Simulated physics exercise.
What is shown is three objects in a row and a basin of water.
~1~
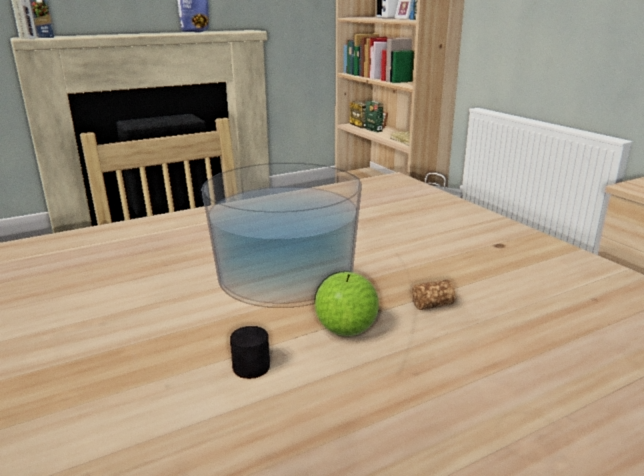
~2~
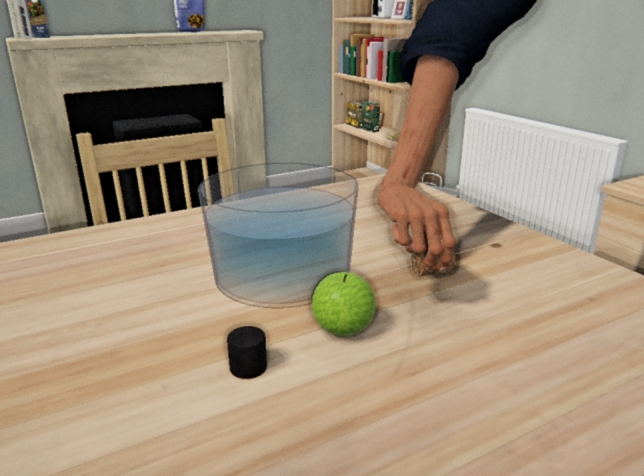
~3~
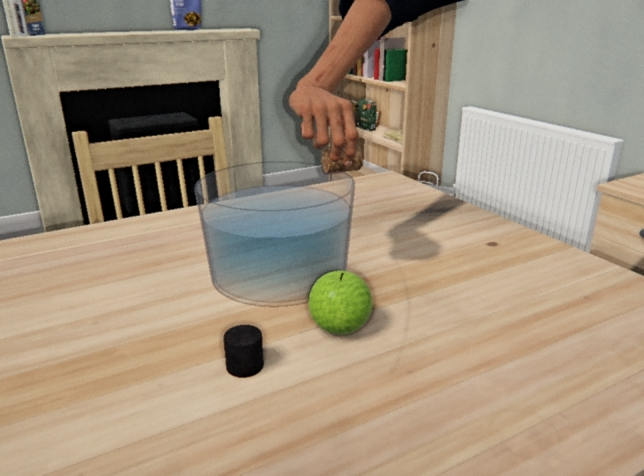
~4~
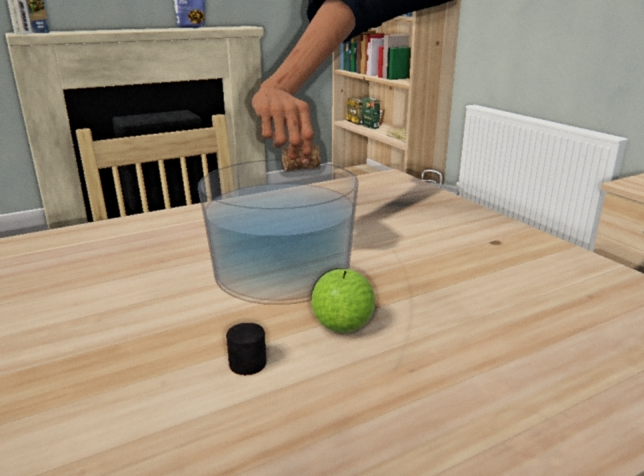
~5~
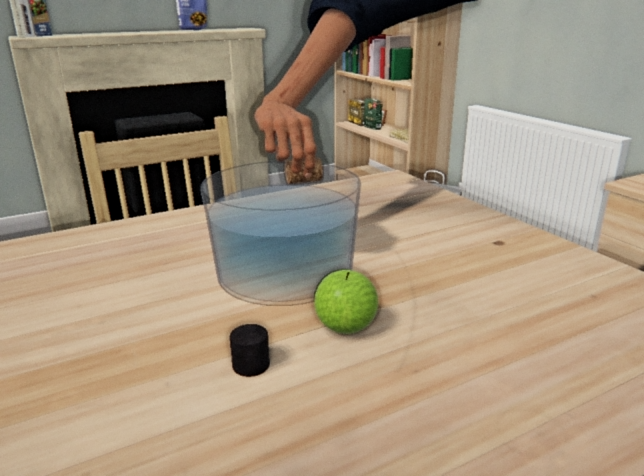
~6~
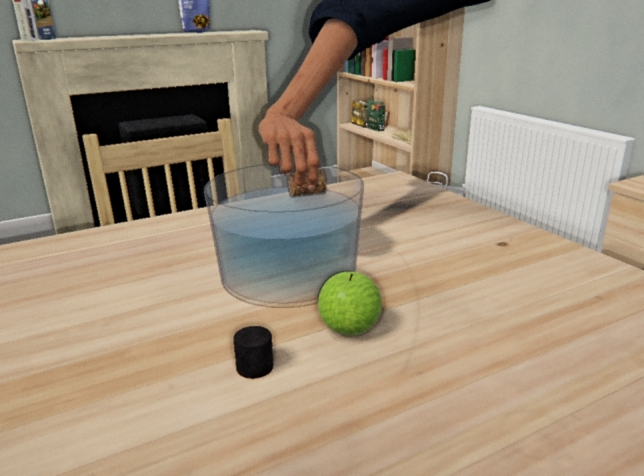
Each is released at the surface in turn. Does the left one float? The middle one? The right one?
The left one goes under, the middle one keeps afloat and the right one keeps afloat.
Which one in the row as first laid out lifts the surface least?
It is the right-hand piece.
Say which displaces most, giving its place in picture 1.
My pick is the centre of the three.
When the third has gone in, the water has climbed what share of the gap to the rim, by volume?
Share used: Roughly 20 percent.
A moment on, the cork stays afloat.
Further on, the apple stays afloat.
When it is over, the iron weight drops to the bottom; afloat, apple and cork.
